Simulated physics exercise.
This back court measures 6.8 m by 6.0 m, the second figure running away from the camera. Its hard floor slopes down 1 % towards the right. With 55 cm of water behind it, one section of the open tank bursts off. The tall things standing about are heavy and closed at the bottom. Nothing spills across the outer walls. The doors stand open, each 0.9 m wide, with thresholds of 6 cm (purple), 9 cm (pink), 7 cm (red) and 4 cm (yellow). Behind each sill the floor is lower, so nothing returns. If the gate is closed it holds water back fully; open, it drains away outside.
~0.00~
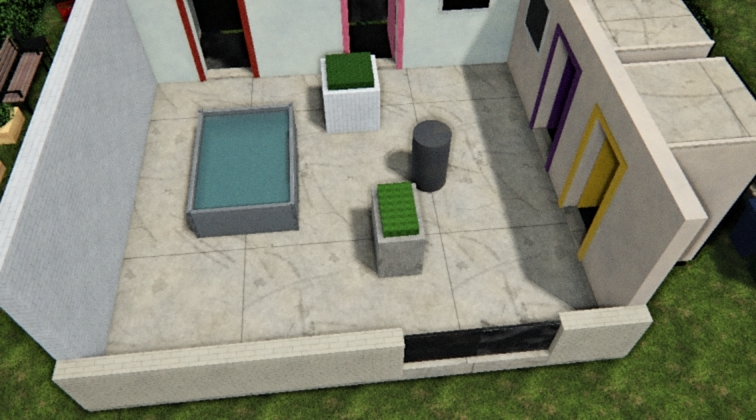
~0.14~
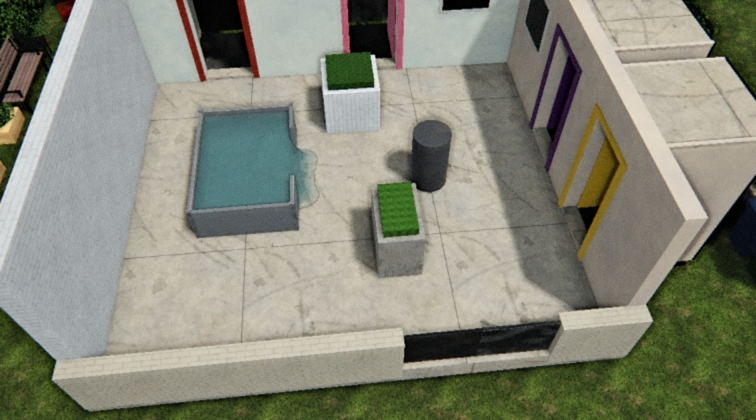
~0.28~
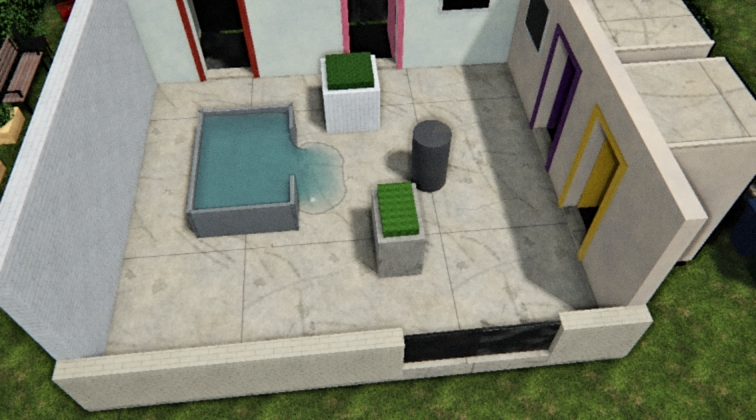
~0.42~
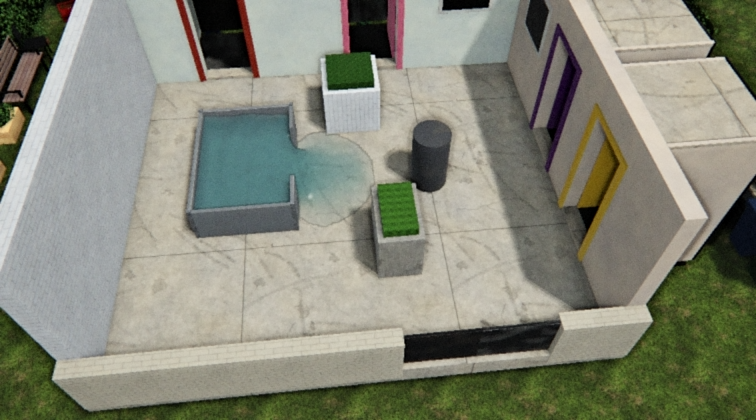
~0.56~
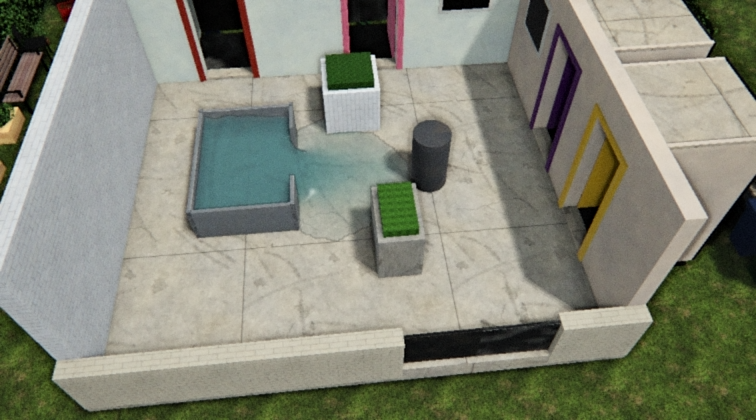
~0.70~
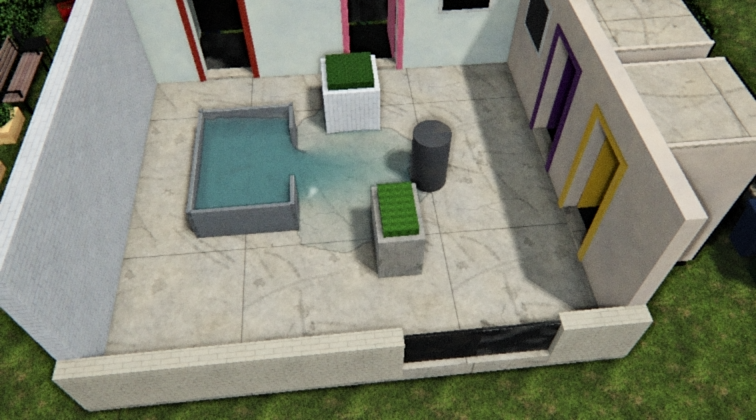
Water pours from a gap in the tank's right side and spreads across the courtyard floor.
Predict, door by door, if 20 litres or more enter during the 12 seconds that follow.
Within that time: At the purple door it goes over the limit; at the pink door it stays under the limit; at the red door it stays under the limit; at the yellow door it goes over the limit.
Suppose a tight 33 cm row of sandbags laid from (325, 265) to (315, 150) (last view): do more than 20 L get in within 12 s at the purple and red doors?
Against that limit: Purple not over, red not over.
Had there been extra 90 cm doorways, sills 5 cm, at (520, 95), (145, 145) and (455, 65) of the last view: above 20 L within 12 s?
In turn: Past it, under, past it.
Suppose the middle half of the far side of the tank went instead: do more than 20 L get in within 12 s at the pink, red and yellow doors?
Against that limit: Pink not over, red past it, yellow below.
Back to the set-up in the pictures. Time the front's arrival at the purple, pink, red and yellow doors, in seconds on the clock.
Arrival: Purple 1.4 s, pink 3.4 s, red 5.5 s, yellow 1.8 s.
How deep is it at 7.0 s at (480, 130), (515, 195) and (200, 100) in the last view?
In that order: 8, 7 and 2 cm.
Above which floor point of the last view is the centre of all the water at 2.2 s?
At about (335, 174).
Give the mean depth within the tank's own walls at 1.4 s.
Some 34 cm.
After 1.4 s water covers 20 % of the floor and is deepest (29 cm) near (303, 179); purple door 2 cm at the sill, 0 L in, pink door not reached, red door not reached, yellow door not reached.
After 2.2 s water covers 40 % of the floor and is deepest (22 cm) near (400, 180); purple door 12 cm at the sill, 7 L in, pink door not reached, red door not reached, yellow door 7 cm at the sill, 6 L in.
After 3.5 s water covers 45 % of the floor and is deepest (20 cm) near (501, 68); purple door 14 cm at the sill, 52 L in, pink door 2 cm at the sill, 0 L in, red door not reached, yellow door 9 cm at the sill, 47 L in.
After 7.0 s water covers 70 % of the floor and is deepest (10 cm) near (596, 334); purple door 9 cm at the sill, 103 L in, pink door 4 cm at the sill, 0 L in, red door 2 cm at the sill, 0 L in, yellow door 8 cm at the sill, 91 L in.
After 12.0 s water covers 90 % of the floor and is deepest (8 cm) near (584, 335); purple door 7 cm at the sill, 119 L in, pink door 4 cm at the sill, 0 L in, red door 3 cm at the sill, 0 L in, yellow door 7 cm at the sill, 132 L in.
